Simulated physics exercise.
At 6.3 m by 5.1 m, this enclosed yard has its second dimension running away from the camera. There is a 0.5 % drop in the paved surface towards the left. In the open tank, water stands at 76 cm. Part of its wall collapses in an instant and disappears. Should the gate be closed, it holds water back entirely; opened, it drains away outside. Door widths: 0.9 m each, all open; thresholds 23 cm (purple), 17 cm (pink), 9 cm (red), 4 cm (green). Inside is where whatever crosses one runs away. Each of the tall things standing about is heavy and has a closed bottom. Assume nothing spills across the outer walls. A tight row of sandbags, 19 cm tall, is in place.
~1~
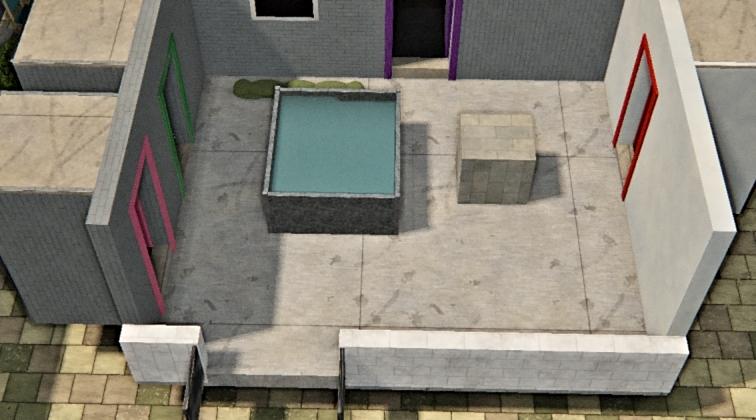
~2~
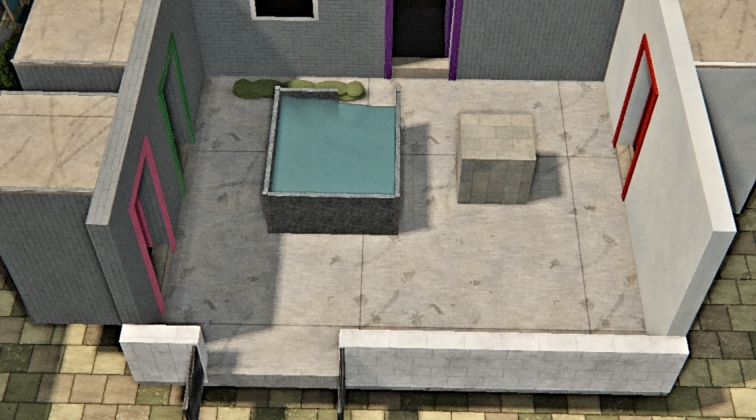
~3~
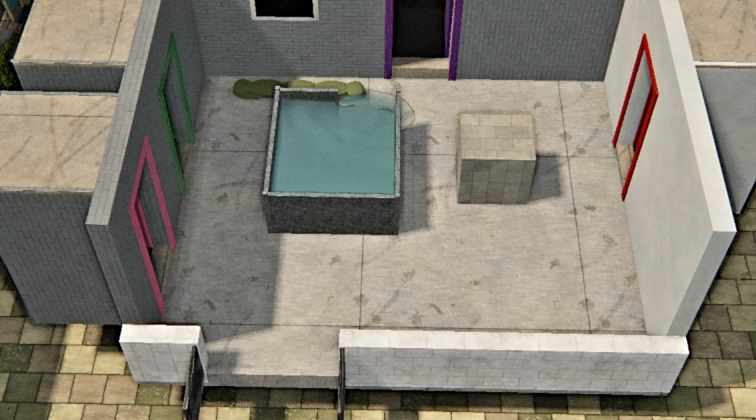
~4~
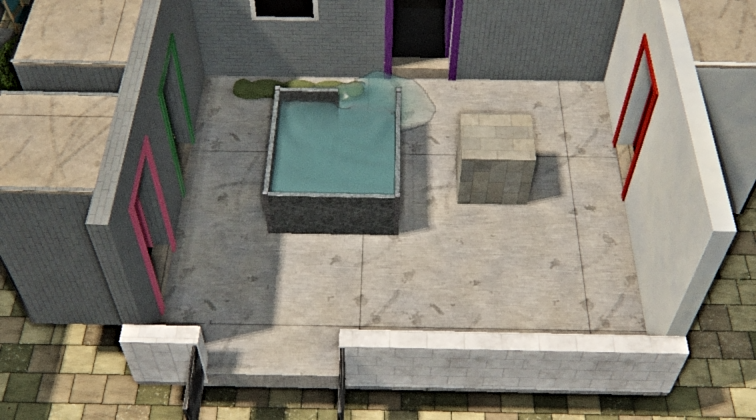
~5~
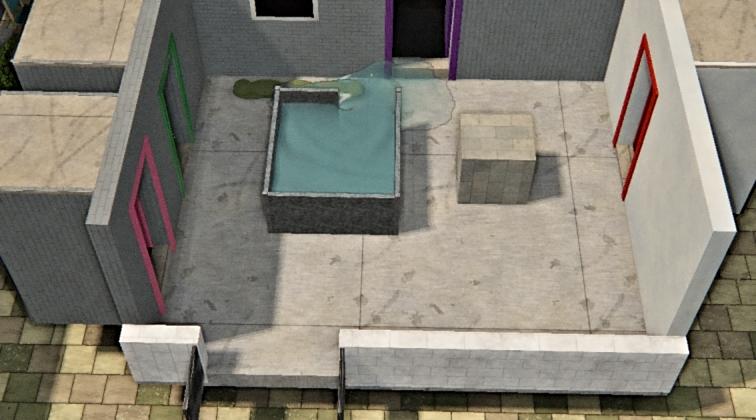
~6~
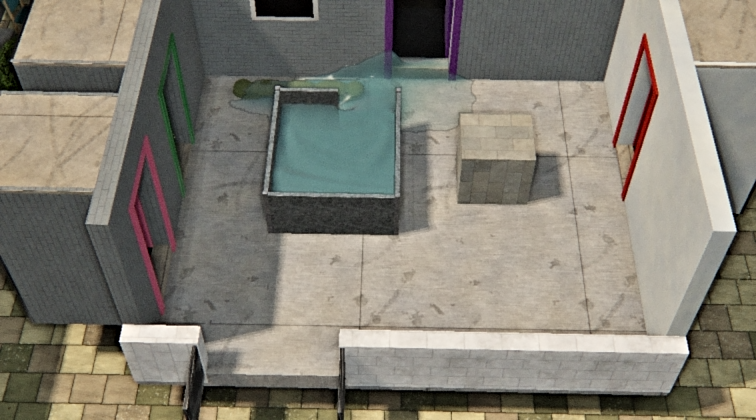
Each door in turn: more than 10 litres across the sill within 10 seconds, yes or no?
Answers: Purple door, yes; pink door, no; red door, yes; green door, yes.
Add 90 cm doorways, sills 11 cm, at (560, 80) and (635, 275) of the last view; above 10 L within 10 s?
In turn: Beyond it, short of it.
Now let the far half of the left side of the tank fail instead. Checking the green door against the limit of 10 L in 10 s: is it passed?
Note: Green door, beyond the limit.
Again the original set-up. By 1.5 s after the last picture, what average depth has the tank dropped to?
It averages close to 41 cm.
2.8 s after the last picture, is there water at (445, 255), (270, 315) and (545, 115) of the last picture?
Well, the first is untouched by it, the next untouched by it, the last drenched.
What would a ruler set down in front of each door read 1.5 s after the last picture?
In centimetres, the purple door has 31, the pink door 0, the red door 10 and the green door 7.
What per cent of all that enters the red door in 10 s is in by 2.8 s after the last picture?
About 40 per cent.
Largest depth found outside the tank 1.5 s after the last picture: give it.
Some 48 cm deep.
Then, 0.7 s after the last picture water covers 20 % of the floor and is deepest (52 cm) near (375, 80); purple door 39 cm at the sill, 43 L in, pink door not reached, red door not reached, green door 4 cm at the sill, 0 L in.
Then, 1.5 s after the last picture water covers 35 % of the floor and is deepest (48 cm) near (205, 77); purple door 31 cm at the sill, 94 L in, pink door not reached, red door 10 cm at the sill, 0 L in, green door 7 cm at the sill, 1 L in.
Then, 2.8 s after the last picture water covers 55 % of the floor and is deepest (31 cm) near (205, 77); purple door 24 cm at the sill, 117 L in, pink door 5 cm at the sill, 0 L in, red door 13 cm at the sill, 13 L in, green door 9 cm at the sill, 13 L in.
Then, 5.3 s after the last picture water covers 85 % of the floor and is deepest (19 cm) near (205, 77); purple door 15 cm at the sill, 123 L in, pink door 3 cm at the sill, 0 L in, red door 11 cm at the sill, 33 L in, green door 8 cm at the sill, 45 L in.
Then, 9.3 s after the last picture water covers 95 % of the floor and is deepest (14 cm) near (155, 355); purple door 8 cm at the sill, 123 L in, pink door 13 cm at the sill, 0 L in, red door 6 cm at the sill, 36 L in, green door 5 cm at the sill, 62 L in.
